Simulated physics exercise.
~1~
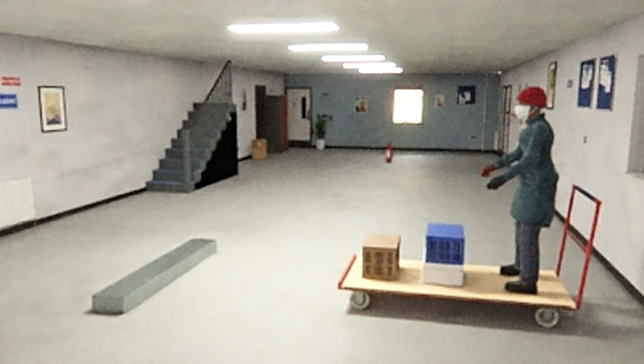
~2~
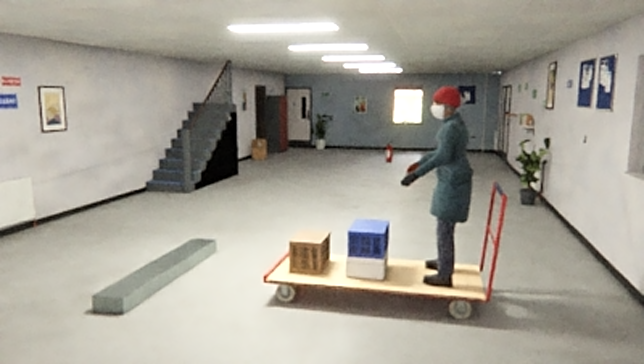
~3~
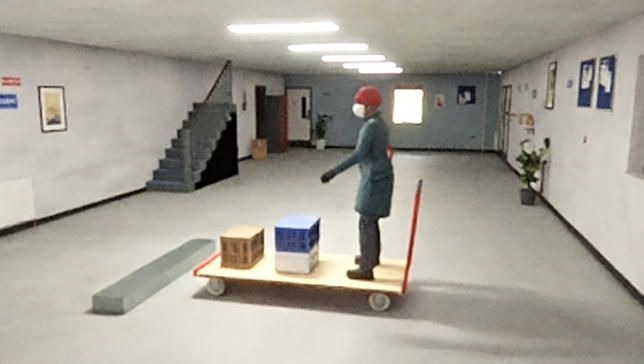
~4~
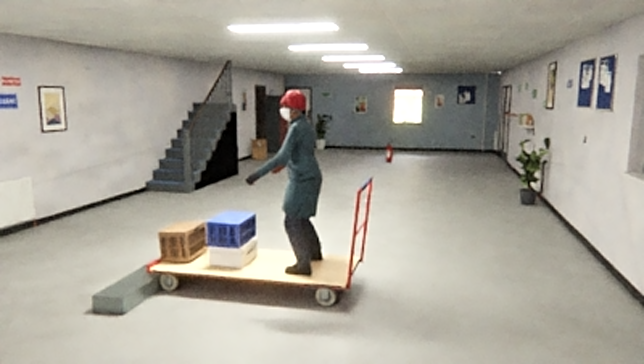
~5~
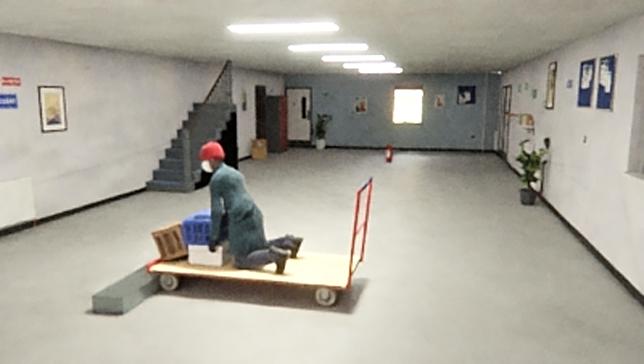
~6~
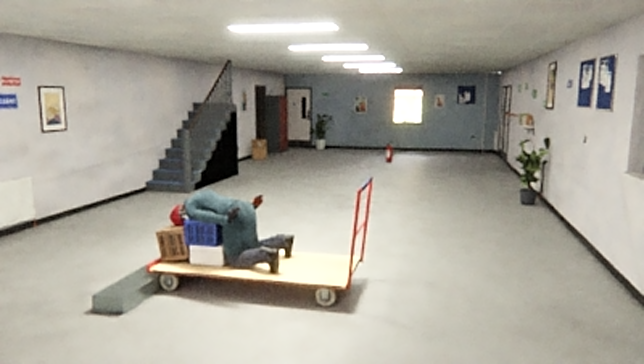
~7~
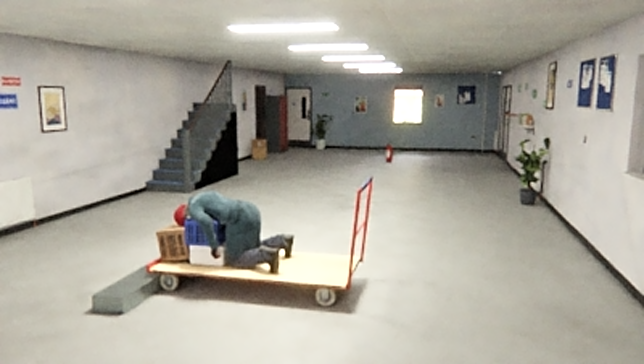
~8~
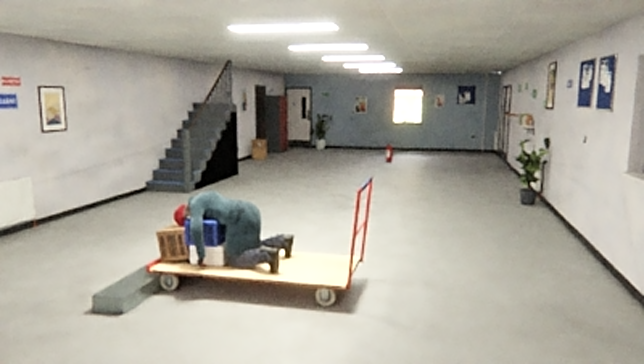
We see a figure in a red hat riding a flatbed trolley leftward with crates until its wheels meet a low beam and it stops; the figure pitches forward to its knees and slumps over the crates, the brown one tipping briefly, and everything stays aboard.
